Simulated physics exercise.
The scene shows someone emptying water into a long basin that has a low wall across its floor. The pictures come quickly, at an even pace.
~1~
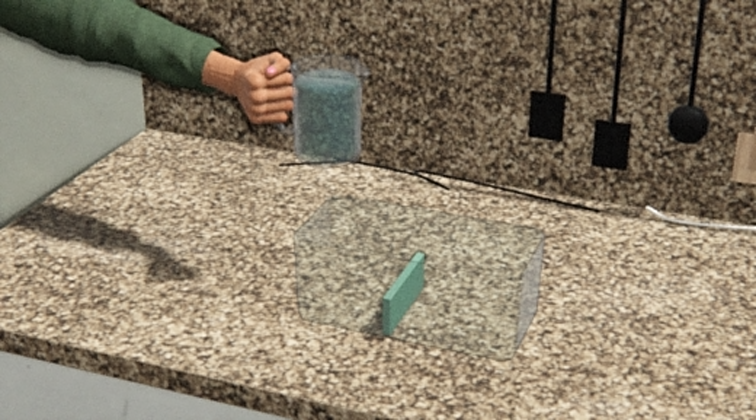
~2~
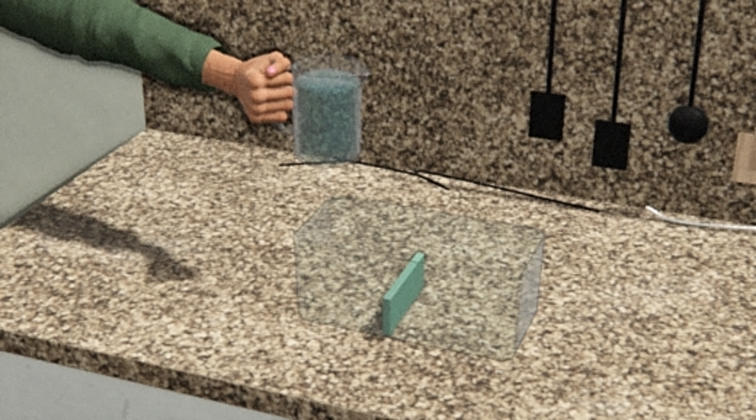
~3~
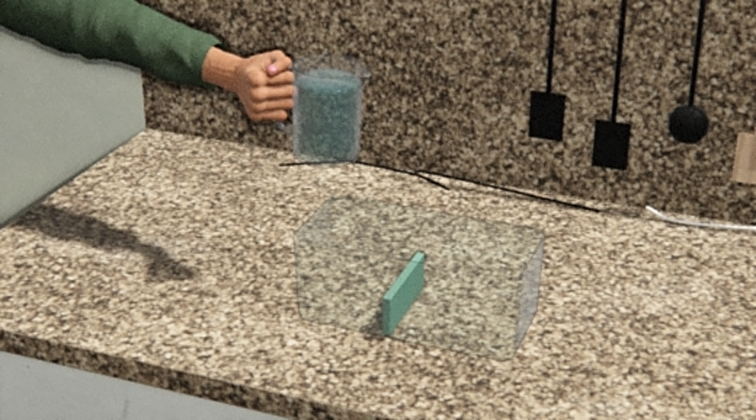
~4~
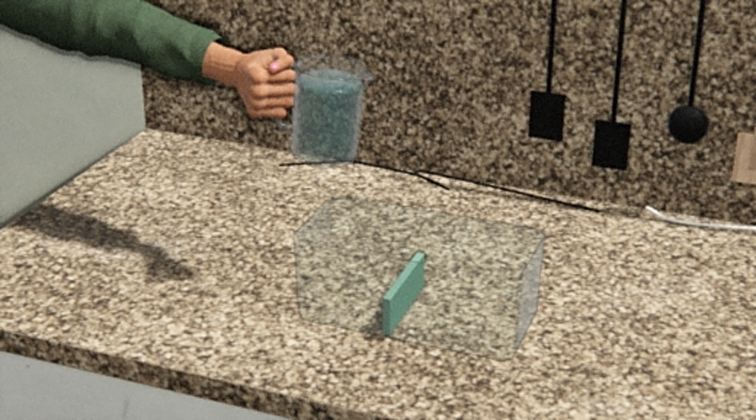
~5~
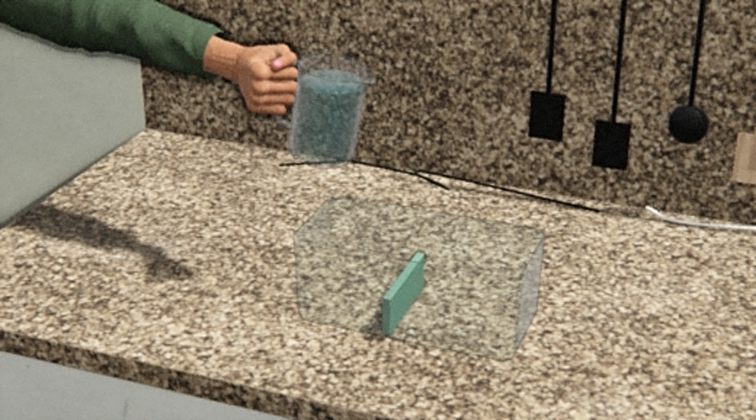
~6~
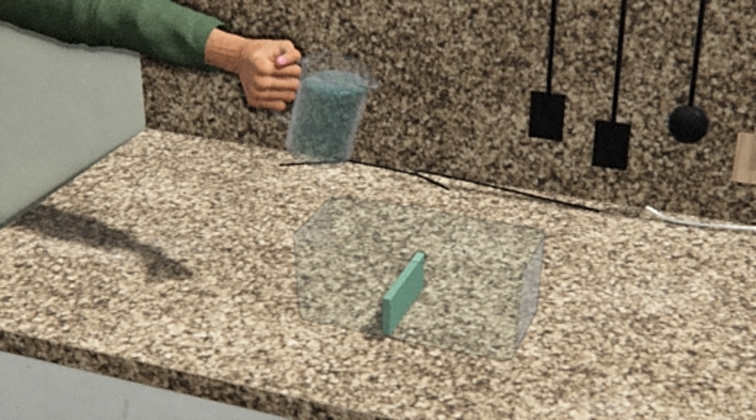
We see a fist beside a clear container of bluish water, above a long transparent basin with a low green wall across its floor. The container starts upright, then tilts slightly to the right while the basin stays still.
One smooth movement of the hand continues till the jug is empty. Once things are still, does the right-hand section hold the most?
Yes, the right-hand section does.
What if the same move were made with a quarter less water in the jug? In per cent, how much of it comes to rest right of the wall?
Close to 90 per cent, more or less.
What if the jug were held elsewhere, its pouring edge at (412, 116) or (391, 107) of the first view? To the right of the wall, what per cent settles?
The first start yields 95 per cent, the second 100 per cent.
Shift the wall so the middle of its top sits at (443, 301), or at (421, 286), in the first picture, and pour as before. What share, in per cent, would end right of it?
Roughly 20 per cent first and roughly 70 per cent second.
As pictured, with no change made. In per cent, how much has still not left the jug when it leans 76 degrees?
My estimate is close to 80 percent remaining.
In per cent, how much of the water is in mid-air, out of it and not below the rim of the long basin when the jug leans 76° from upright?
It comes to around 15 per cent.
A moment on, the tilt is 76° and 81 per cent is still to pour, 0 is left of the wall and 3 right of it.
Next, the tilt is 108° and 28 per cent is still to pour, 1 is left of the wall and 47 right of it.
Then the tilt is 110° and 2 per cent is still to pour, 4 is left of the wall and 90 right of it.
Later the tilt is 110° and 0 per cent is still to pour, 5 is left of the wall and 94 right of it.
Finally, 5 per cent lies left of the wall, 94 right of it and 1 outside.
